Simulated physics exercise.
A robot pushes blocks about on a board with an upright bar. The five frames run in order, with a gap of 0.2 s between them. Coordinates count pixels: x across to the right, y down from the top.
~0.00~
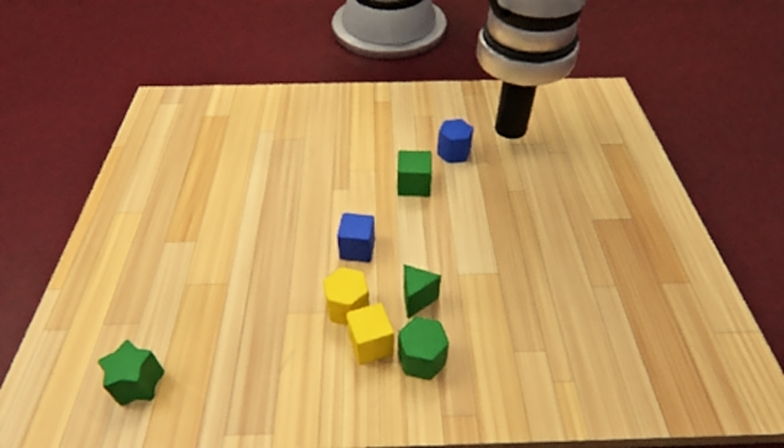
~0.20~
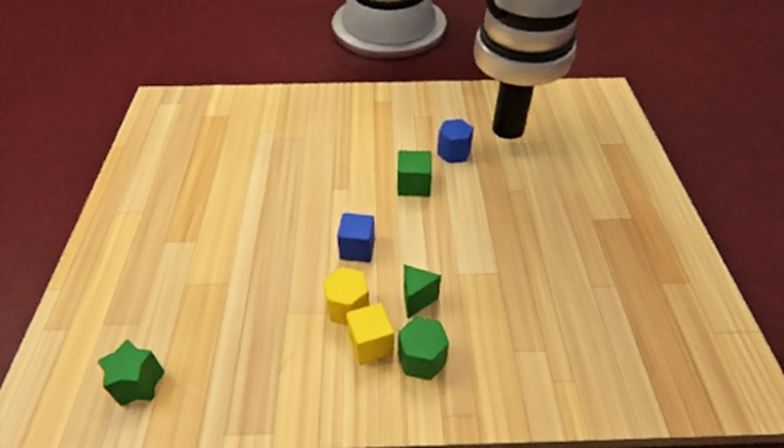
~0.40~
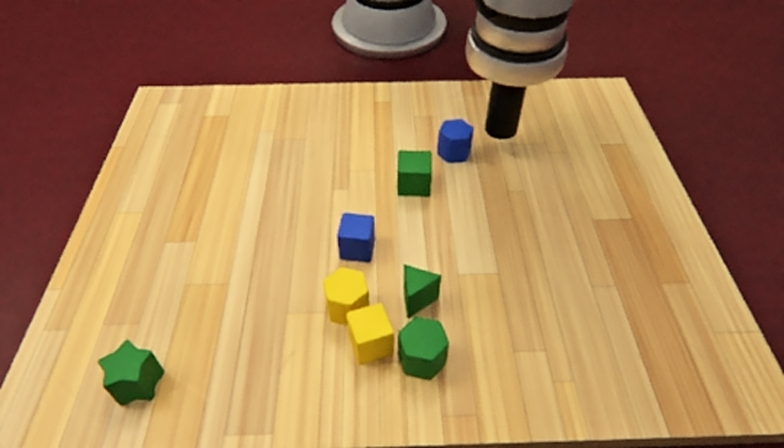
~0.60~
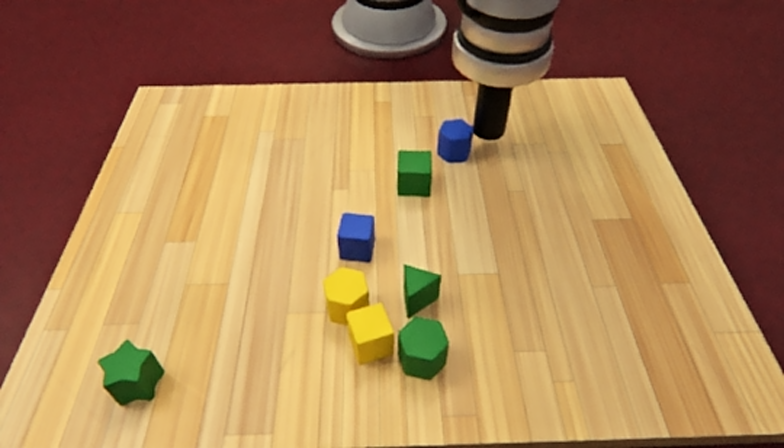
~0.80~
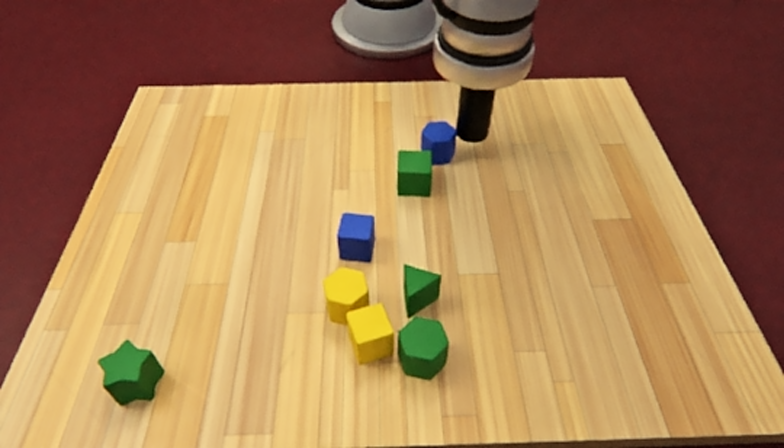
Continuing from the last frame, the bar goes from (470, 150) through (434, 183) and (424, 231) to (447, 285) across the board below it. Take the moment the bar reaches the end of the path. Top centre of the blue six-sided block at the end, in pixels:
Top centre: (416, 137).
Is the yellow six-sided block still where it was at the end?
Final answer: Yes.
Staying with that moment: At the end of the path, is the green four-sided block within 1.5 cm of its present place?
I expect not.
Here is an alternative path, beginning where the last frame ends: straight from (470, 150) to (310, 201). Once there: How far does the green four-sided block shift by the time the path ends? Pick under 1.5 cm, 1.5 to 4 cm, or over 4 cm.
It moves between 1.5 and 4 cm.
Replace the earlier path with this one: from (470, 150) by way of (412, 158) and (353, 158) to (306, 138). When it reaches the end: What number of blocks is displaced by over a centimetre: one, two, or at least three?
Shifted over 1 cm: One.
On the path given first. One third of the way, bar (435, 167); green four-sided block (402, 165), turned 15° anticlockwise; blue six-sided block (416, 137), turned 70° clockwise.
Two thirds of the way, bar (425, 214); green four-sided block (393, 170); blue six-sided block (416, 137), turned 70° clockwise.
At the end, bar (449, 269); yellow six-sided block still; green four-sided block (393, 170); green three-sided block still; blue six-sided block (416, 137), turned 70° clockwise.
